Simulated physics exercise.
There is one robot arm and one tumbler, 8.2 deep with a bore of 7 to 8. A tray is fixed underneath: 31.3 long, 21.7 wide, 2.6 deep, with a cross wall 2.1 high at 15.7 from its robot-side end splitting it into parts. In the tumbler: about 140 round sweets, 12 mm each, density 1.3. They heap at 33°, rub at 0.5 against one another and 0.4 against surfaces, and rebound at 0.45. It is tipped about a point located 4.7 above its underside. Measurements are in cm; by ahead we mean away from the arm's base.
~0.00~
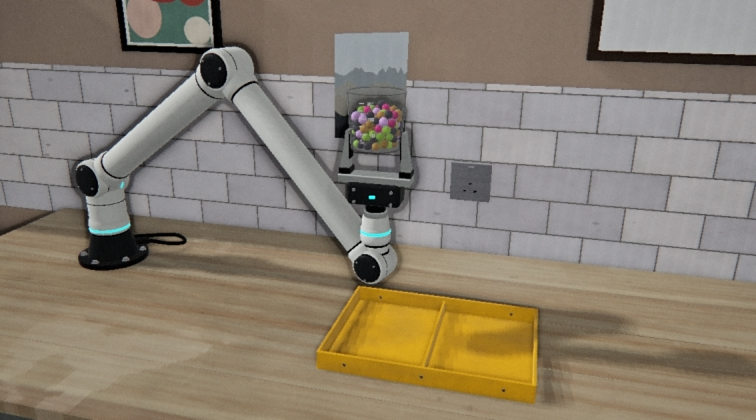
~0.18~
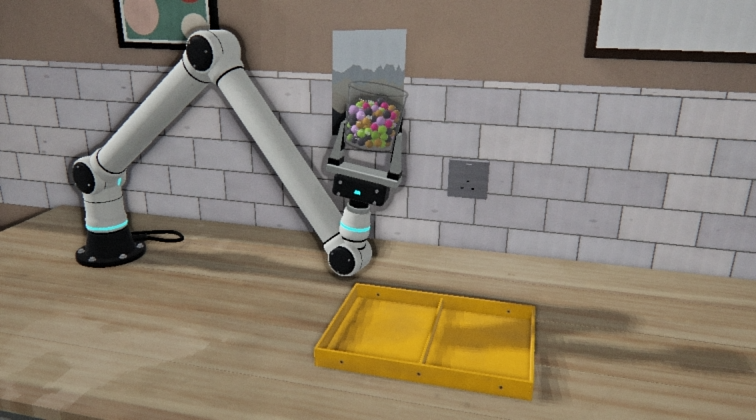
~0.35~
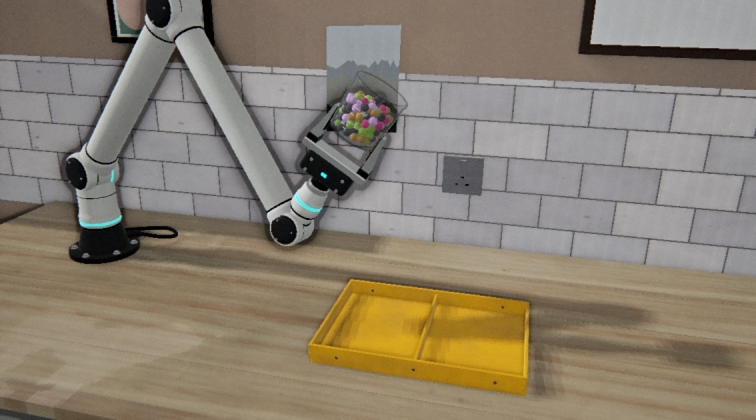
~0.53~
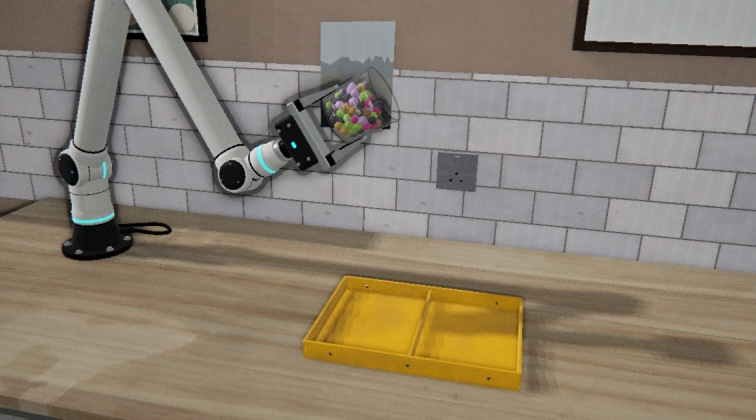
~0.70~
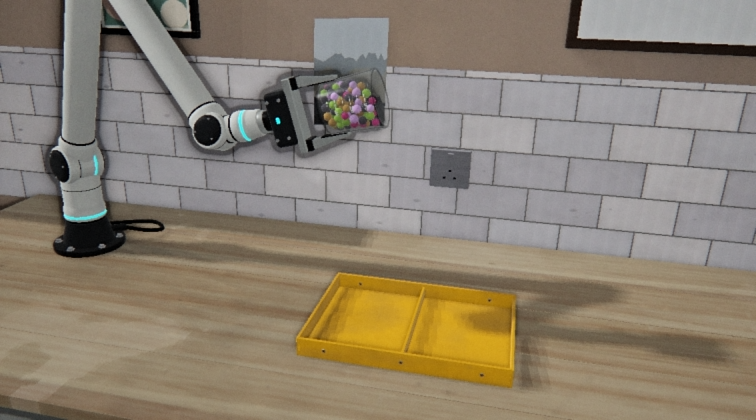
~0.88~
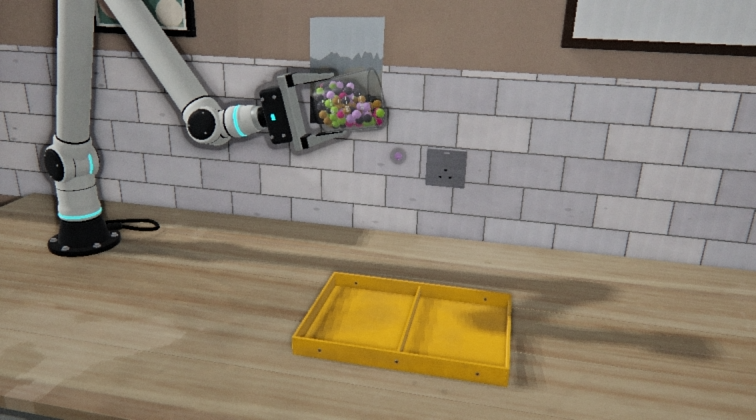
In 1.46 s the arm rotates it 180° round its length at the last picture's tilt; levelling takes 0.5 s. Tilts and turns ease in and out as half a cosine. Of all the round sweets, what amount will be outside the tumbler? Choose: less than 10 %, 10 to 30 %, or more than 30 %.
10 to 30 %.
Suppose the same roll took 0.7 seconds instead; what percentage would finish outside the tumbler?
Then about 20 per cent.
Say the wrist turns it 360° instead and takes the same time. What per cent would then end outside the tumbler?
Estimate: Approx. 30 per cent.
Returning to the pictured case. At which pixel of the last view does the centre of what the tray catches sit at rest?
It's centred about (441, 332).
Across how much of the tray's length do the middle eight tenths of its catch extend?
I'd put it at around 28 cm.
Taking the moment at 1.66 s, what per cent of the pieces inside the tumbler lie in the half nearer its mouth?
Near 35 percent is in the half by the mouth.
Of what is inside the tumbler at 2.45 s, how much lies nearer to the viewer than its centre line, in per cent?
Roughly 35 in every hundred.
After 1.66 s, tipped 77°, highest piece 39 above the table; 126 in the tumbler, 7 in the far-side part, 2 in the robot-side part, 5 in flight or on a rim.
After 2.45 s, tipped 68°, highest piece 39 above the table; 110 in the tumbler, 18 in the far-side part, 11 in the robot-side part, 1 in flight or on a rim.
After 3.04 s, upright, highest piece 39 above the table; 110 in the tumbler, 17 in the far-side part, 12 in the robot-side part, 1 on the table or floor.
After 3.74 s, upright, highest piece 39 above the table; 110 in the tumbler, 17 in the far-side part, 12 in the robot-side part, 1 on the table or floor.
In the end, 110 in the tumbler, 17 in the far-side part, 12 in the robot-side part, 1 on the table or floor. That is 21 % outside the tumbler.
